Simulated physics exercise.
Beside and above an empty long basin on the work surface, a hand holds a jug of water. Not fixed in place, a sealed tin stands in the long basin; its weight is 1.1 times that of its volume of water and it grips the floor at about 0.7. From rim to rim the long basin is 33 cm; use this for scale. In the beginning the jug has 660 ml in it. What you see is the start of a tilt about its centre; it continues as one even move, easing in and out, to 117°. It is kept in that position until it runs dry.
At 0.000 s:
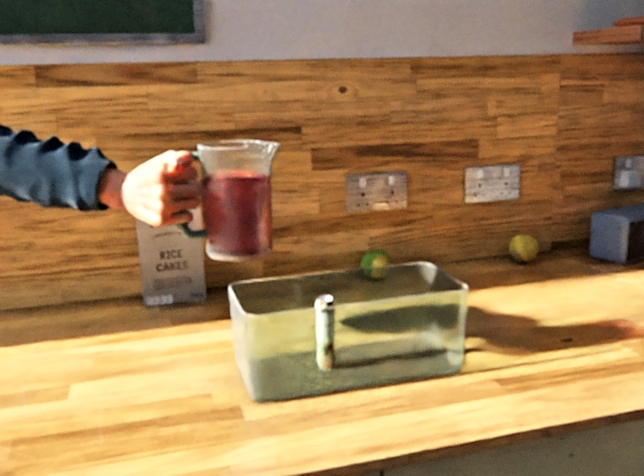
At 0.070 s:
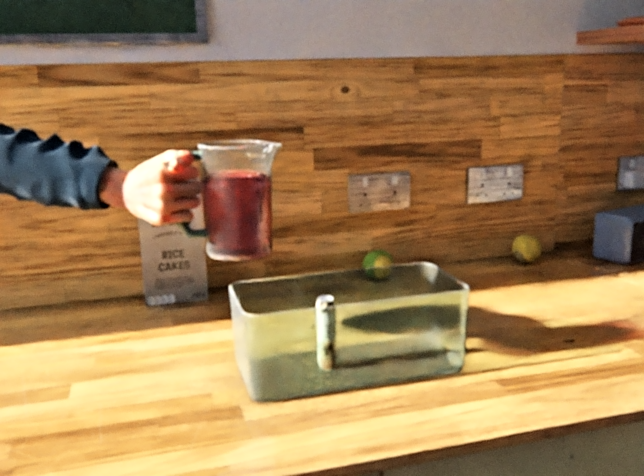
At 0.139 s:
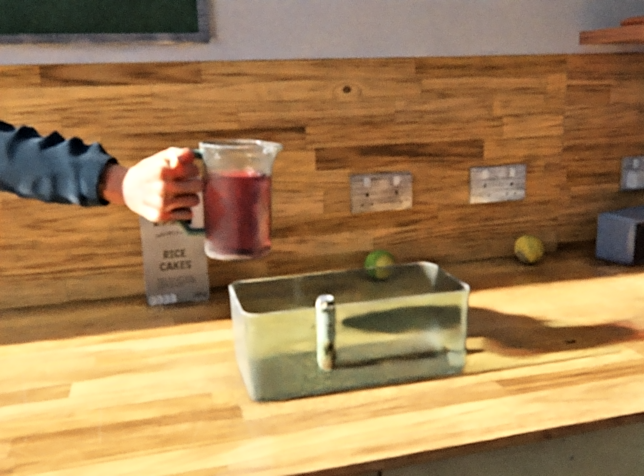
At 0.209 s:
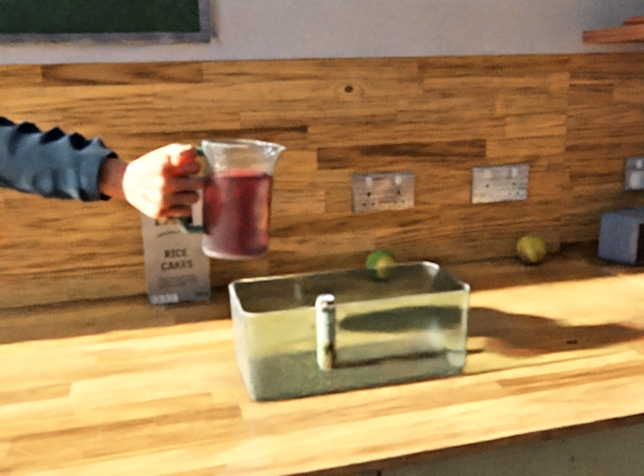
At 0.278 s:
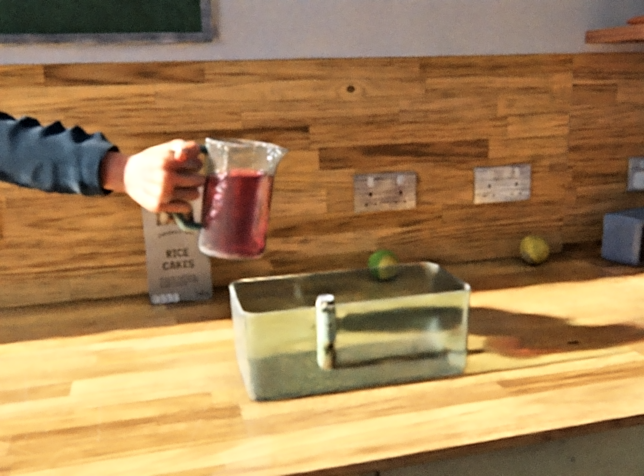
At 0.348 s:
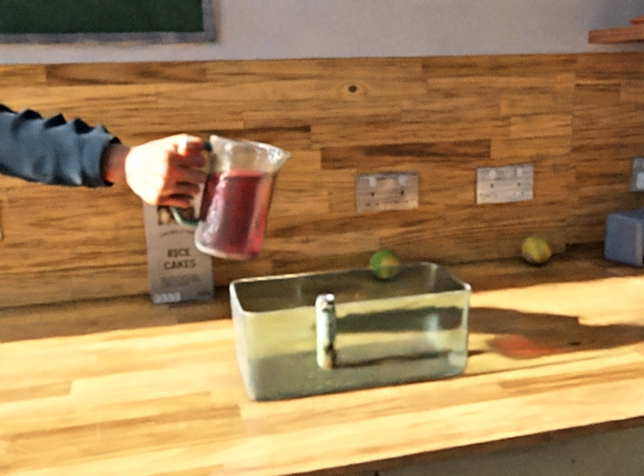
The clip opens on a hand holding a clear jug of red liquid above and to the left of an empty glass basin with a small tin, on a wooden worktop. The jug stays upright at first, then the hand gradually tilts it slightly to the right, the liquid still inside.
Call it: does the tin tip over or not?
It tips over.
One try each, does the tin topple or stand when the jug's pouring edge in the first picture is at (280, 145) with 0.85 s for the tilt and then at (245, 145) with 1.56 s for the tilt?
The tin overturns the first time and overturns the second time.
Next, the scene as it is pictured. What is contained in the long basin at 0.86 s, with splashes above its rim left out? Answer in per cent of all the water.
About 1%.
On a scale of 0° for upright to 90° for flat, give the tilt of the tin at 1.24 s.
Tilt: Around 0°.
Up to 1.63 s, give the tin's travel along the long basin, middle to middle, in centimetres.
The tin has gone some 4 cm.
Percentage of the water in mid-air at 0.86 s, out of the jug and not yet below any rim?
Some 7 % is the figure.
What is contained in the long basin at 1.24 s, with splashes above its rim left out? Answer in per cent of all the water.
Some 48 per cent.
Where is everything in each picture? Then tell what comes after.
In the first frame, it leans 0°; its right rim is at (280, 144); the water meets the walls at (203, 177) and (267, 173); the long basin's rim runs from (236, 300) to (448, 276); the tin's top is at (325, 302).
In the second frame, it leans 1°; its right rim is at (281, 144); the water meets the walls at (203, 177) and (268, 173).
In the third frame, it leans 2°; its right rim is at (283, 145); the water meets the walls at (204, 176) and (268, 172).
In the fourth frame, it leans 5°; its right rim is at (285, 147); the water meets the walls at (205, 176) and (269, 171).
In the fifth frame, it leans 9°; its right rim is at (288, 150); the water meets the walls at (206, 176) and (271, 172).
In the sixth frame, it leans 14°; its right rim is at (292, 154); the water meets the walls at (208, 176) and (273, 172).
Then, 0.86 s in, the tilt is 68° and 92 per cent is still to pour; the tin stands where it began.
Then, 1.24 s in, the tilt is 105° and 33 per cent is still to pour; the tin stands where it began.
Then, 1.63 s in, the tilt is 117° and 0 per cent is still to pour; the tin leans 36°.
Then, 2.06 s in, the tilt is 117° and 0 per cent is still to pour; the tin lies on its side.
Finally, the tin lies on its side.
